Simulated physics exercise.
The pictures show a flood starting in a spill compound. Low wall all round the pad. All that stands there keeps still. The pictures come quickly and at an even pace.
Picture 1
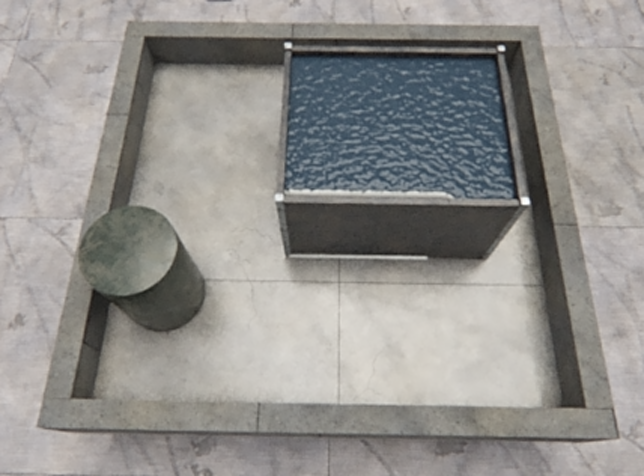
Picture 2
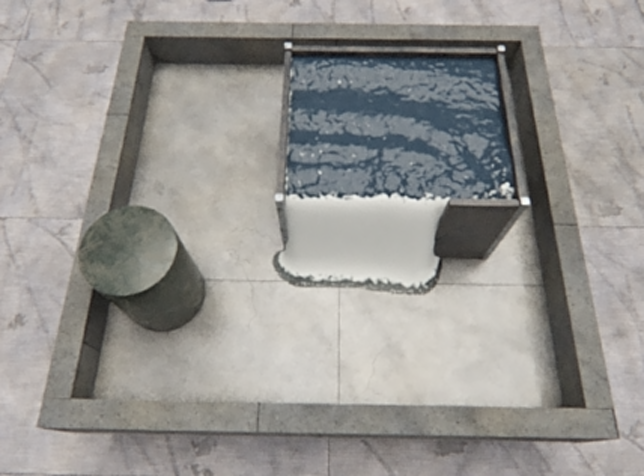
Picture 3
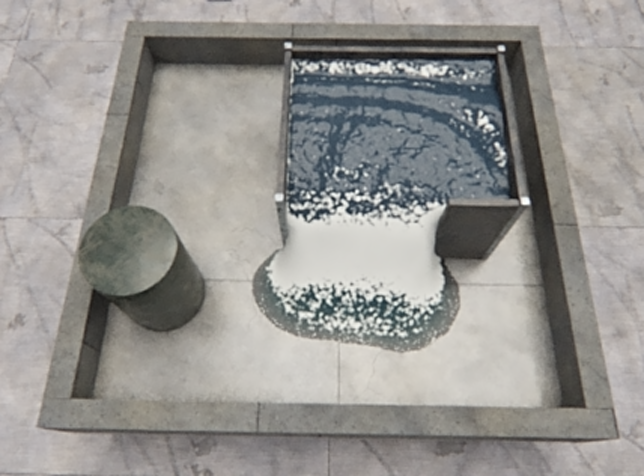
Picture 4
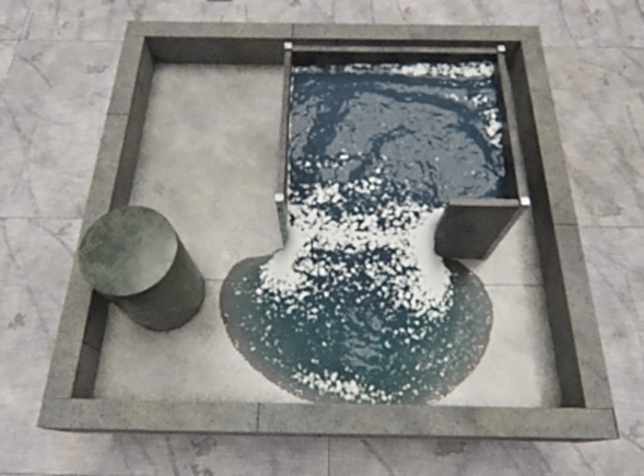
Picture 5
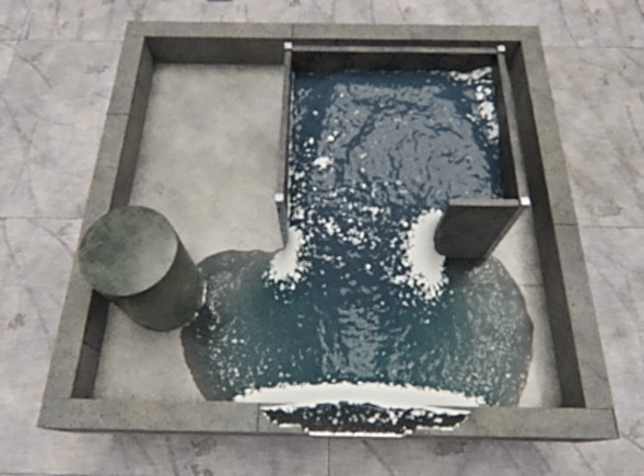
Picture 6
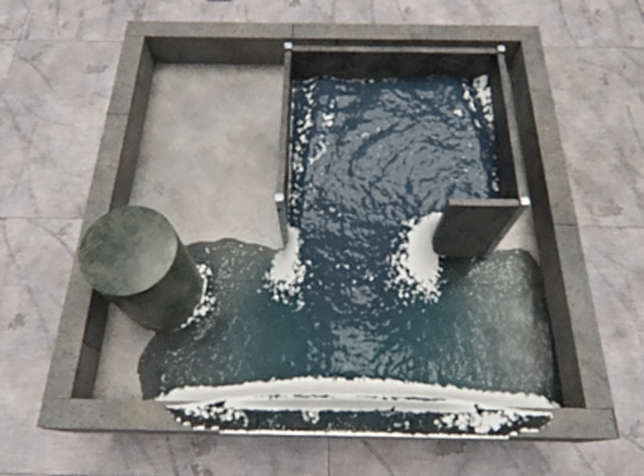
In a low-walled concrete compound, water pours from a gap in a tank, spreading across the pad around a still cylinder.
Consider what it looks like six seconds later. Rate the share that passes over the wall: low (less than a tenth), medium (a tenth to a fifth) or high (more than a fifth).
Medium.
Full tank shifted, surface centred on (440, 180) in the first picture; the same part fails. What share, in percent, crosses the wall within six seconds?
Near 20 in a hundred.
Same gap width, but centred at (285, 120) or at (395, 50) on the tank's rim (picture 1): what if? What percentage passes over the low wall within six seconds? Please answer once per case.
First case near 14 percent, second near 20 percent.
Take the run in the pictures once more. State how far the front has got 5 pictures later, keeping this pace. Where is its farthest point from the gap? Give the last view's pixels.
The front should reach about (93, 403).
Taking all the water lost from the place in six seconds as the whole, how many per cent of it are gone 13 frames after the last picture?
By then, close to 90 % of it.
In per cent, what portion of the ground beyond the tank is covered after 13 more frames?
Some 85 per cent.
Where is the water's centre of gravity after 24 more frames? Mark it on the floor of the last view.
The balance point is around (339, 237).
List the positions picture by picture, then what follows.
The water tank at (396, 125) is whole and still, in the first picture.
The front is at (281, 263), out from the gap at (360, 237), in the second picture.
The front is at (446, 316), out from the gap at (360, 237), in the third picture.
Water pours out at (359, 239) and has run to a hidden place, in the fourth picture.
Water pours out at (359, 240) and has run to a hidden place, in the fifth picture.
Water pours out at (359, 241) and has run to a hidden place, in the sixth picture.
A moment on, water covers 40 % of the floor; the low wall has let 1 % over.
Next, water covers 45 % of the floor; the low wall has let 4 % over.
Then, water covers 70 % of the floor; the low wall has let 12 % over.
Later, water covers 80 % of the floor; the low wall has let 13 % over.
In the end, water covers 80 % of the floor; the low wall has let 13 % over.
